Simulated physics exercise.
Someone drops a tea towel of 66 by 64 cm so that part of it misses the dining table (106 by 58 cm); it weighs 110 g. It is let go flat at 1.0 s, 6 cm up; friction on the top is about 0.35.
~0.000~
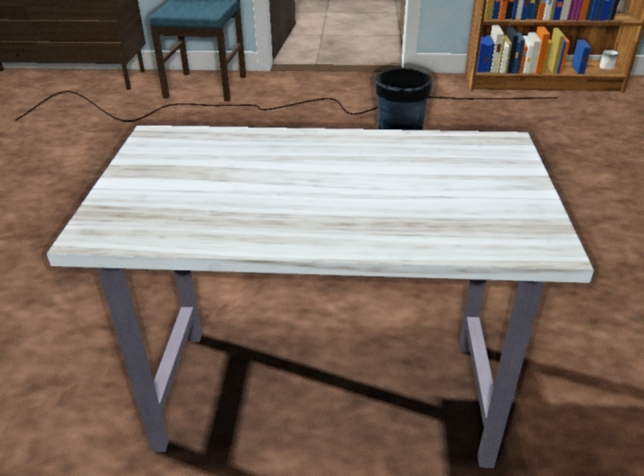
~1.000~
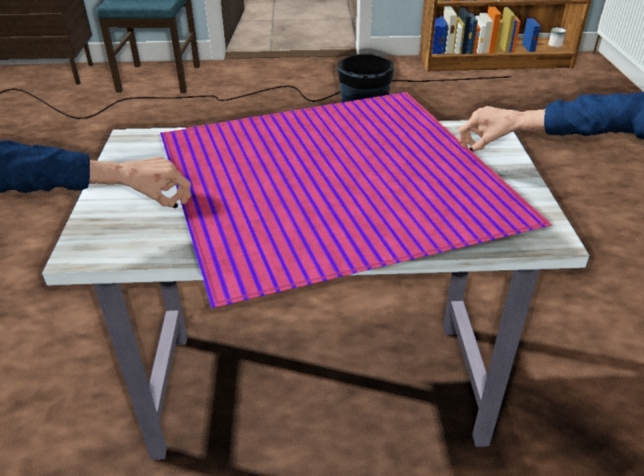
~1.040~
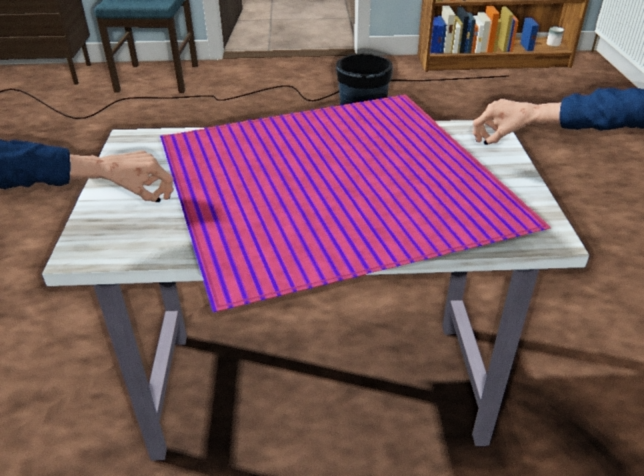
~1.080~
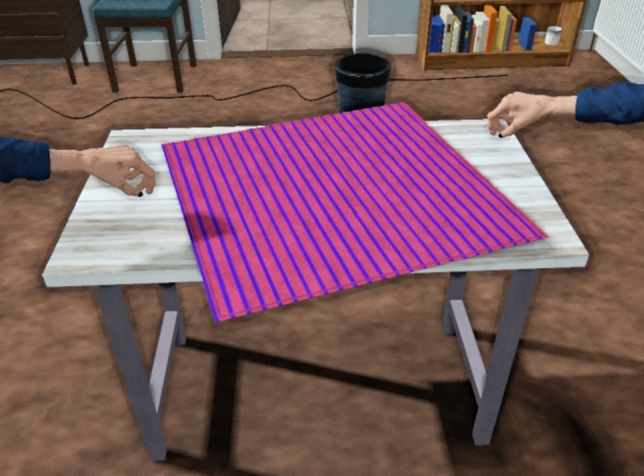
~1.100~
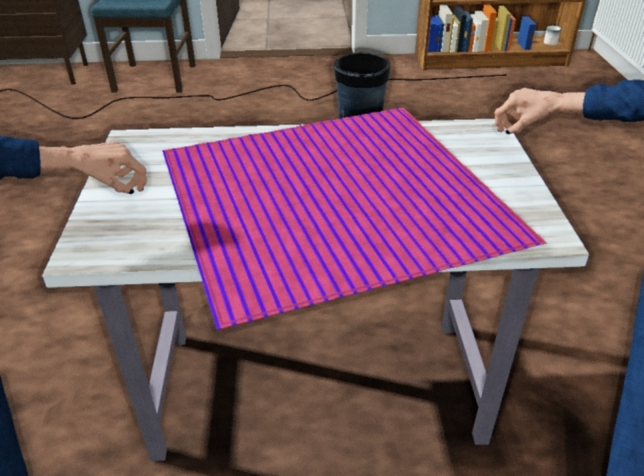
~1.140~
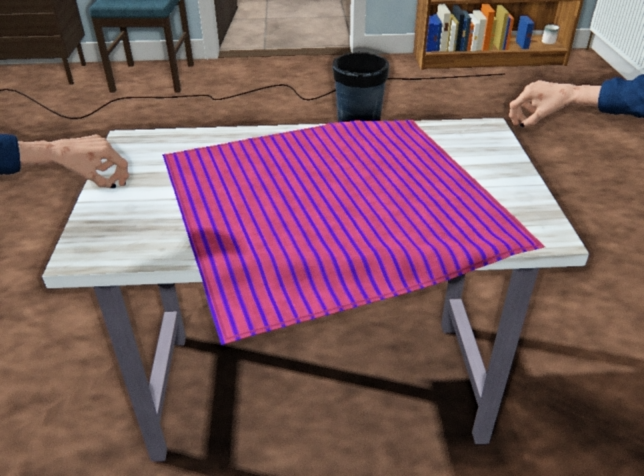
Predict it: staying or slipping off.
The tea towel remains up there.
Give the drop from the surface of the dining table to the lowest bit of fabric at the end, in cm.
Some 18 cm.
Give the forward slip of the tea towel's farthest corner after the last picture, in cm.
Some 1 cm.
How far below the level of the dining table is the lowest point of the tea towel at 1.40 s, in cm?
Some 10 cm.
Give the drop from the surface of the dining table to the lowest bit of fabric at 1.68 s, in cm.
Some 14 cm.
After 1.4 s, 85 % of the tea towel is still over the top.
After 1.7 s, 85 % of the tea towel is still over the top.
After 1.9 s, 85 % of the tea towel is still over the top.
After 2.2 s, 85 % of the tea towel is still over the top.
After 4.4 s, 85 % of the tea towel is still over the top.
